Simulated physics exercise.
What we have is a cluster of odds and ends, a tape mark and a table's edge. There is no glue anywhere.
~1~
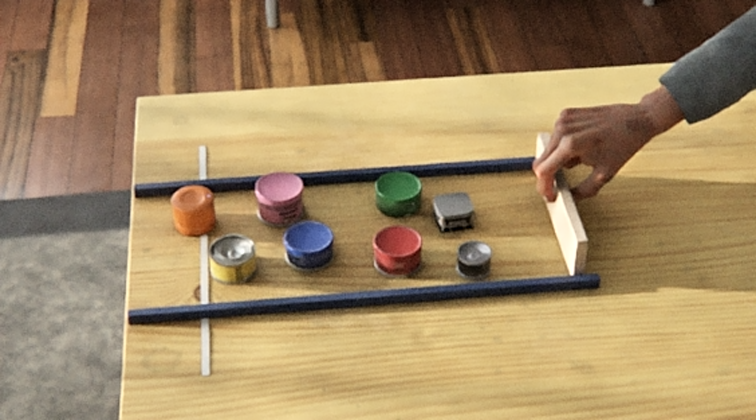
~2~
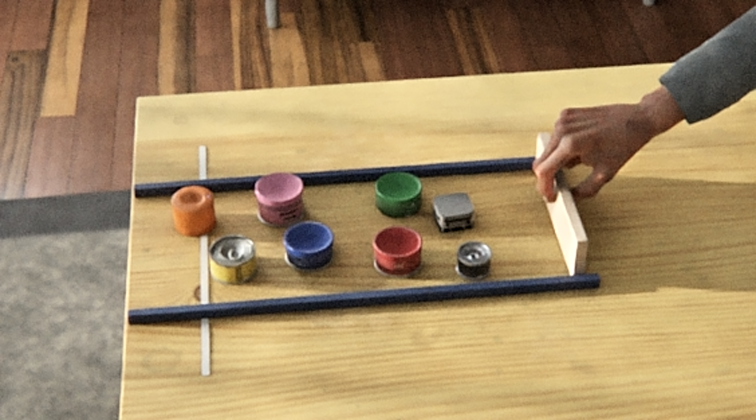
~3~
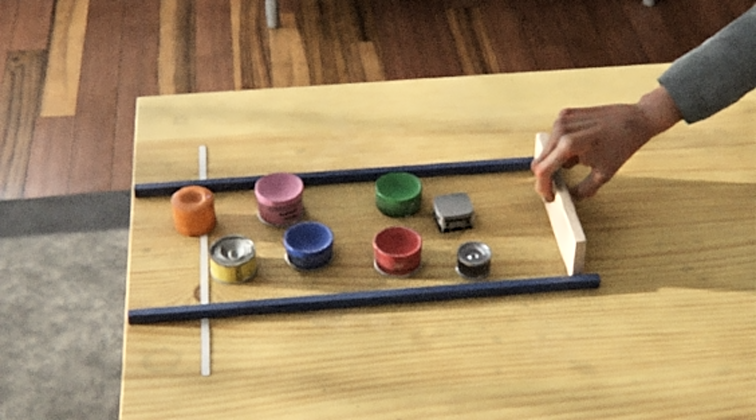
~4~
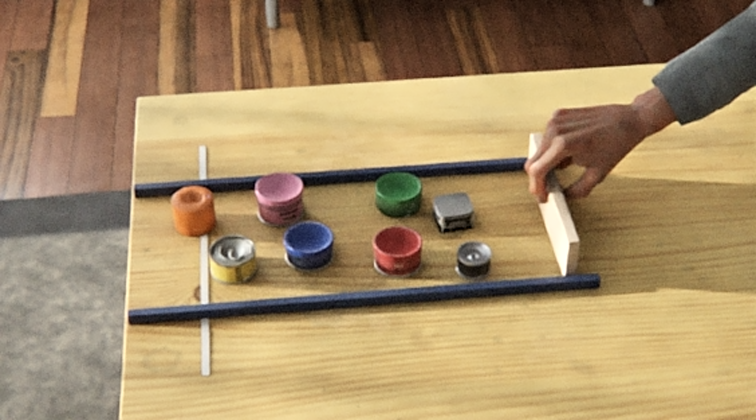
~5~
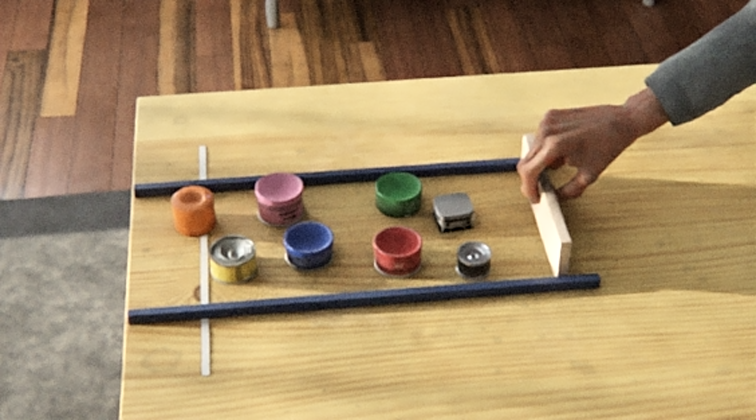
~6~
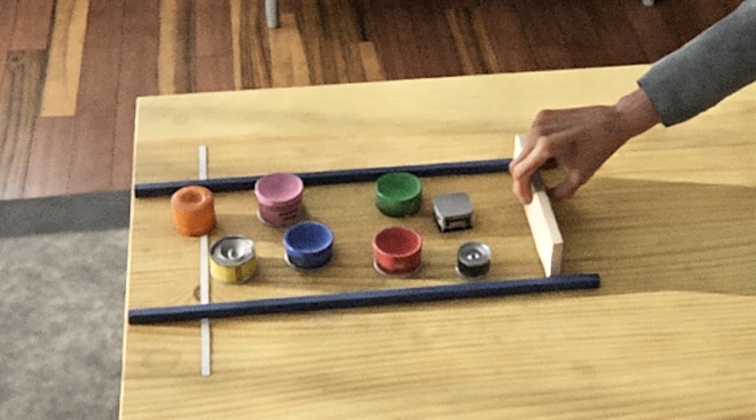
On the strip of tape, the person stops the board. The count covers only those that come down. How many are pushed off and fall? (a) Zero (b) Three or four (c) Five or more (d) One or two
One or two.
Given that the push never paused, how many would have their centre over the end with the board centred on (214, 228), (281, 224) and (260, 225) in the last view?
1, 0 and 0.
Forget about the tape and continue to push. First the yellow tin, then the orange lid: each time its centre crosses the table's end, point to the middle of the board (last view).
For the yellow tin, about (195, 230); for the orange lid, about (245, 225).
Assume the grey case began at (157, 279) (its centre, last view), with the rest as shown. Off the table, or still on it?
Well, from there it does not stay.
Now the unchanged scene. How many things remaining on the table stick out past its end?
My count gives 3.
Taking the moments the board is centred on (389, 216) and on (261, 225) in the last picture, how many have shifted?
That makes 4 at the first spot and 8 at the second.
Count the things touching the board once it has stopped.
4 in contact.
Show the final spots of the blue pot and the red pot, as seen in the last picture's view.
Final positions - blue pot around (143, 240), red pot around (180, 259).
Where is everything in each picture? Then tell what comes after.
Orange lid (194, 211); yellow tin (233, 260); pink tin (280, 199); board (560, 203); tape (204, 249), in the first picture.
Yellow tin (233, 260); board (560, 203), in the second picture.
Pink tin (280, 200); green tub (399, 195), in the third picture.
Orange lid (194, 211); black pot (474, 261), in the fourth picture.
Yellow tin (233, 260); blue pot (309, 247), in the fifth picture.
Orange lid (194, 211); yellow tin (233, 260); pink tin (280, 200); board (537, 205); tape (204, 249), in the sixth picture.
Early on, none off yet; orange lid at rest near (194, 211); yellow tin at rest near (233, 260); pink tin at rest near (280, 200).
Finally, the number that fall off is one or two; lost, orange lid.
